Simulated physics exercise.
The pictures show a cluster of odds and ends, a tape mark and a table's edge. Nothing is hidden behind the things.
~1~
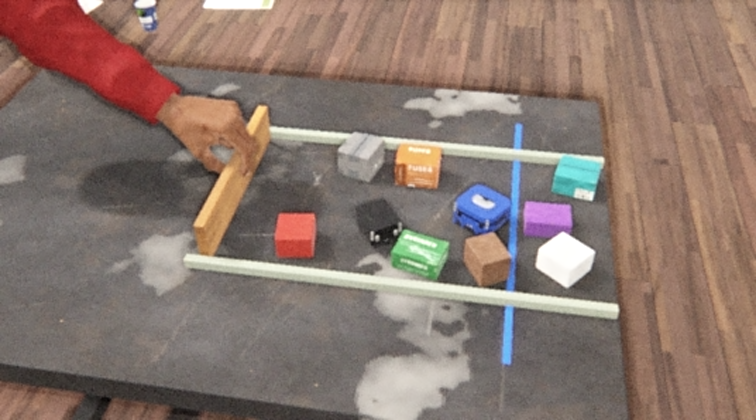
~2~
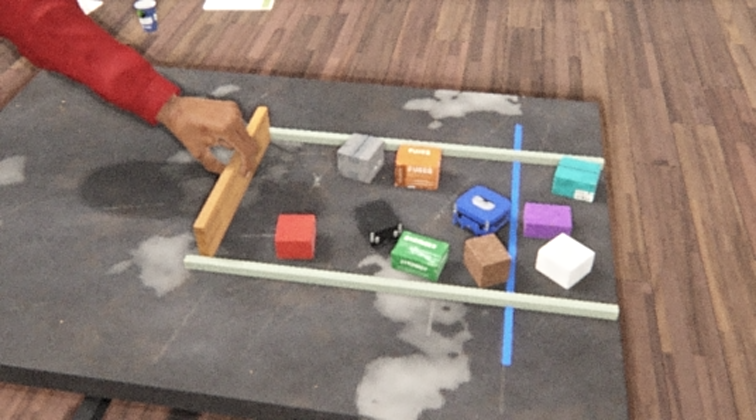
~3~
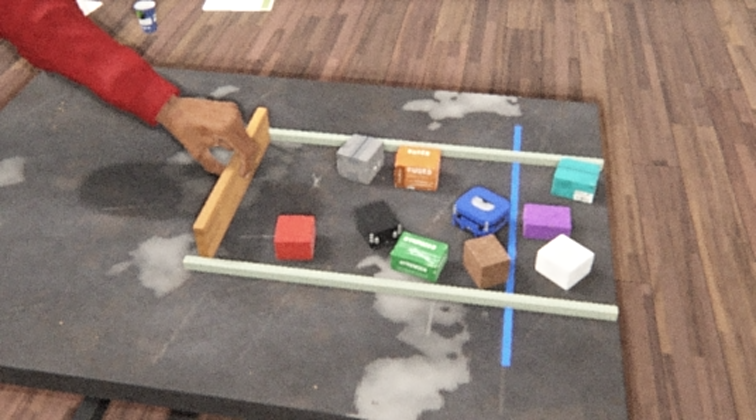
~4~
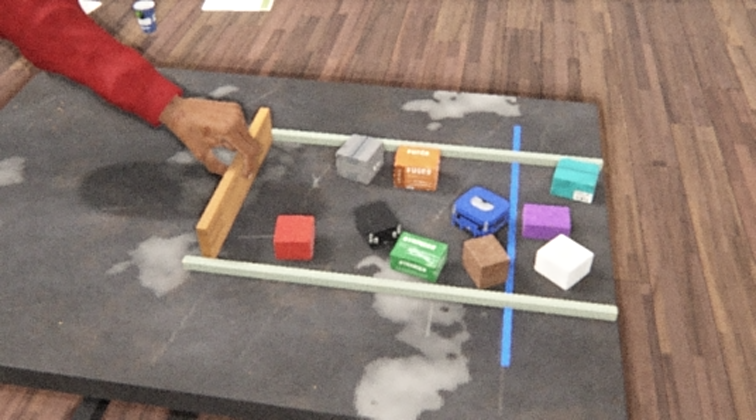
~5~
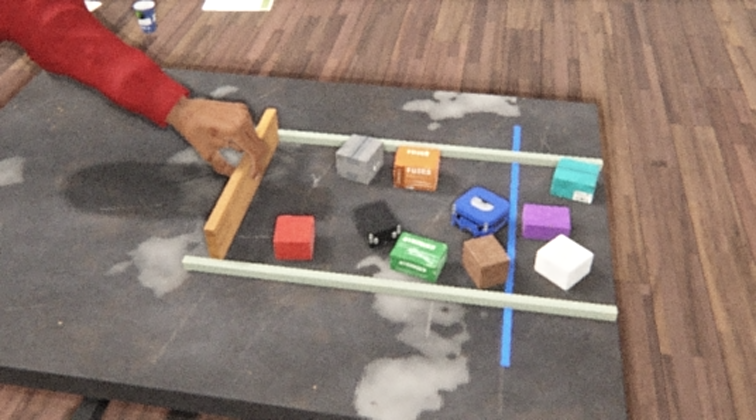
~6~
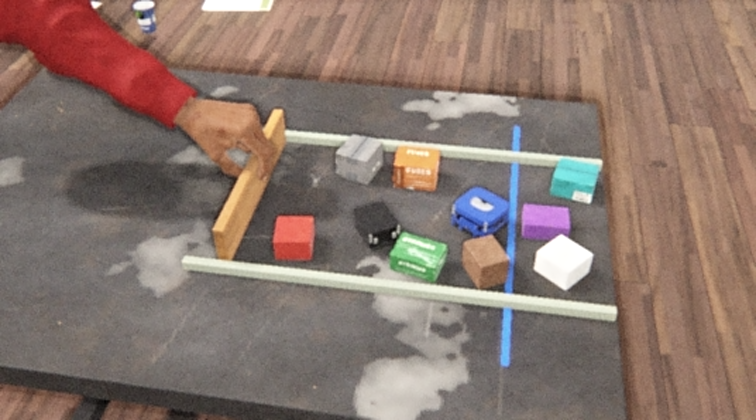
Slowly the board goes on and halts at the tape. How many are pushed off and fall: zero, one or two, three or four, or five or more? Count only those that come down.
As it turns out, the number that fall off is three or four.
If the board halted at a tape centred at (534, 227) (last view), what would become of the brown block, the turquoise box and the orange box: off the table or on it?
The brown block is lost; the turquoise box is lost; the orange box remains up.
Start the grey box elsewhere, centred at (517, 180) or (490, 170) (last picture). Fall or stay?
In that order, it is kept; does not fall.
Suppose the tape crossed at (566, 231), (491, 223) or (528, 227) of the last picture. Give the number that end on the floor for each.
Down on the floor: 7, 1 and 4.
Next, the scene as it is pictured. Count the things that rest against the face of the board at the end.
That makes 3.
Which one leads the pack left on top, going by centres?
That is the brown block.
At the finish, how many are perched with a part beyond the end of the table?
Overhanging: 1.
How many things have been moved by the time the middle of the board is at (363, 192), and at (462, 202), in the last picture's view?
By then 4, and 9.
Early on, none off yet; turquoise box at rest near (575, 180); white block at rest near (563, 262); purple block at rest near (545, 223).
Finally, the number that fall off is three or four; lost, purple block, white block and turquoise box.
